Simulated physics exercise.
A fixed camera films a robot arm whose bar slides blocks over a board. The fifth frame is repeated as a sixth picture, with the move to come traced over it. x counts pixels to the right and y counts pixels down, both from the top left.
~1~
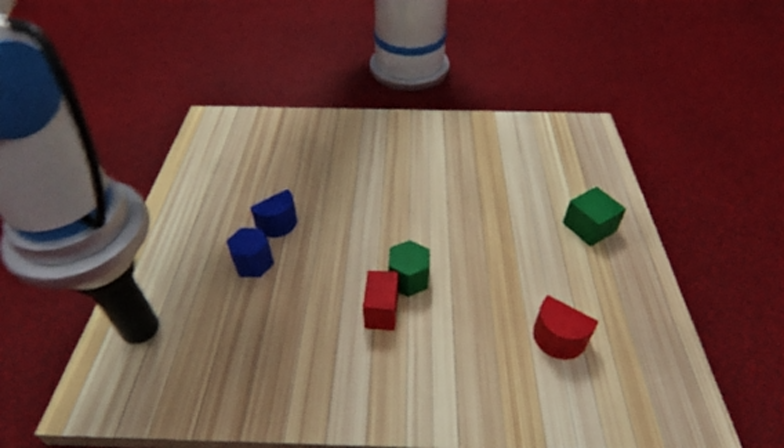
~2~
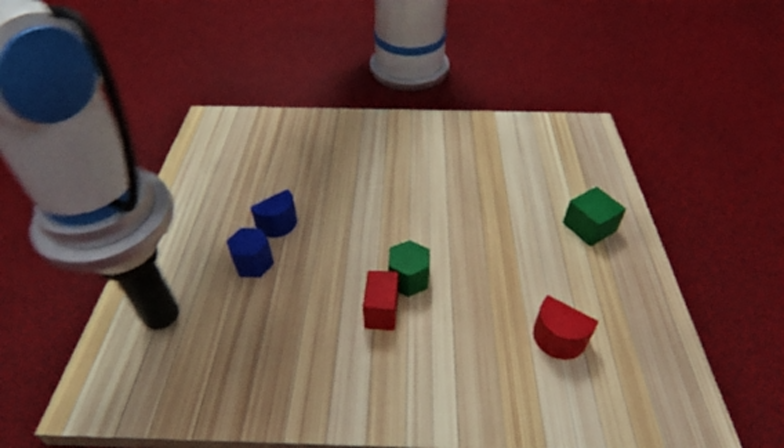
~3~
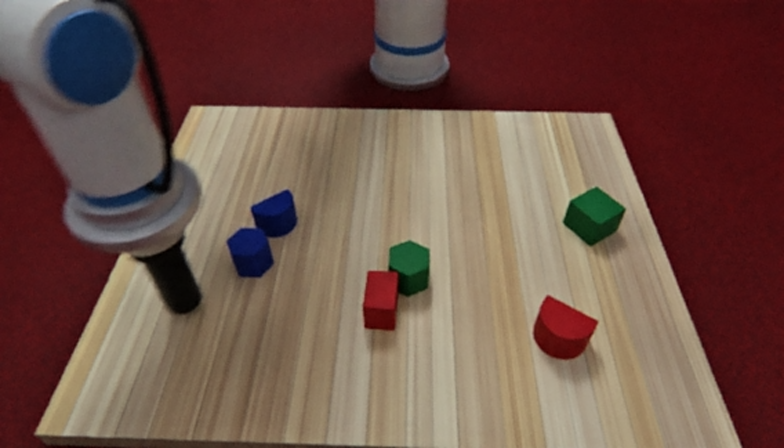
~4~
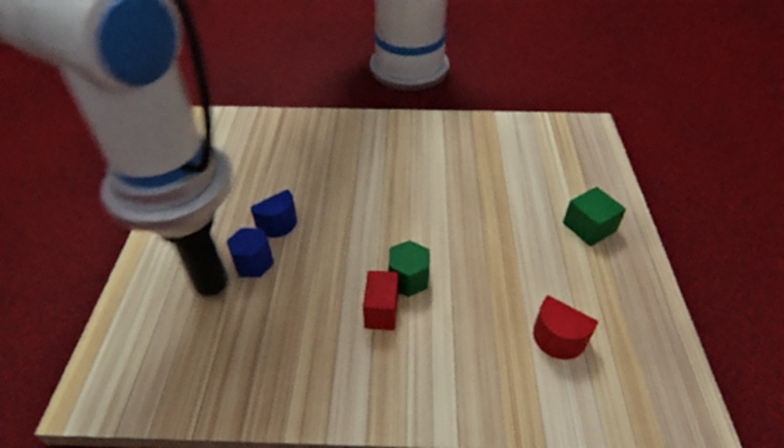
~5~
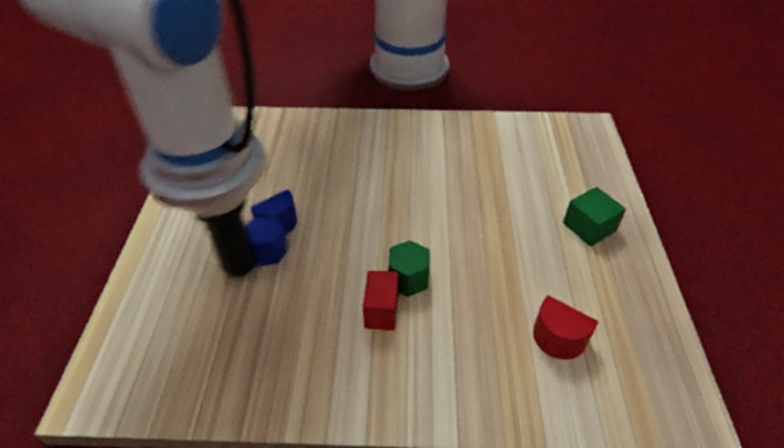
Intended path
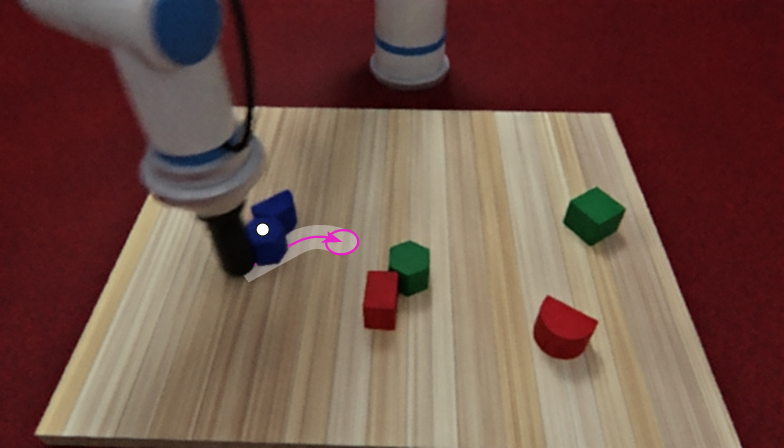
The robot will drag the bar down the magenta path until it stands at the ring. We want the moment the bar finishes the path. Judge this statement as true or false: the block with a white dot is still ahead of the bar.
False.
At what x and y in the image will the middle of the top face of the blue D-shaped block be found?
The middle of its upper face will lie at (281, 187).
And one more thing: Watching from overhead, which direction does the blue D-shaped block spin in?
From overhead, anticlockwise.
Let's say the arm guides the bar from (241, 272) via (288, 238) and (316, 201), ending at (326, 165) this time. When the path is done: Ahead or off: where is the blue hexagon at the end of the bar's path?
Slipped off.
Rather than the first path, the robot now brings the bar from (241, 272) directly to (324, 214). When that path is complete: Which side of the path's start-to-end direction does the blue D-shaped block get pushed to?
That block drifts left.
The drawn path runs from (241, 272) via (275, 254) and (308, 238), ending at (342, 242); the dot is on the blue hexagon.
What follows on the original path. One third of the way, bar at (275, 246); blue hexagon at (294, 209), turned 20° anticlockwise; blue D-shaped block at (281, 189), turned 20° anticlockwise.
Two thirds of the way, bar at (307, 232); blue hexagon at (317, 192), turned 45° anticlockwise; blue D-shaped block at (281, 187), turned 25° anticlockwise.
At the end, bar at (342, 236); blue hexagon at (320, 191), turned 50° anticlockwise; blue D-shaped block at (281, 187), turned 25° anticlockwise; green hexagon not moved.
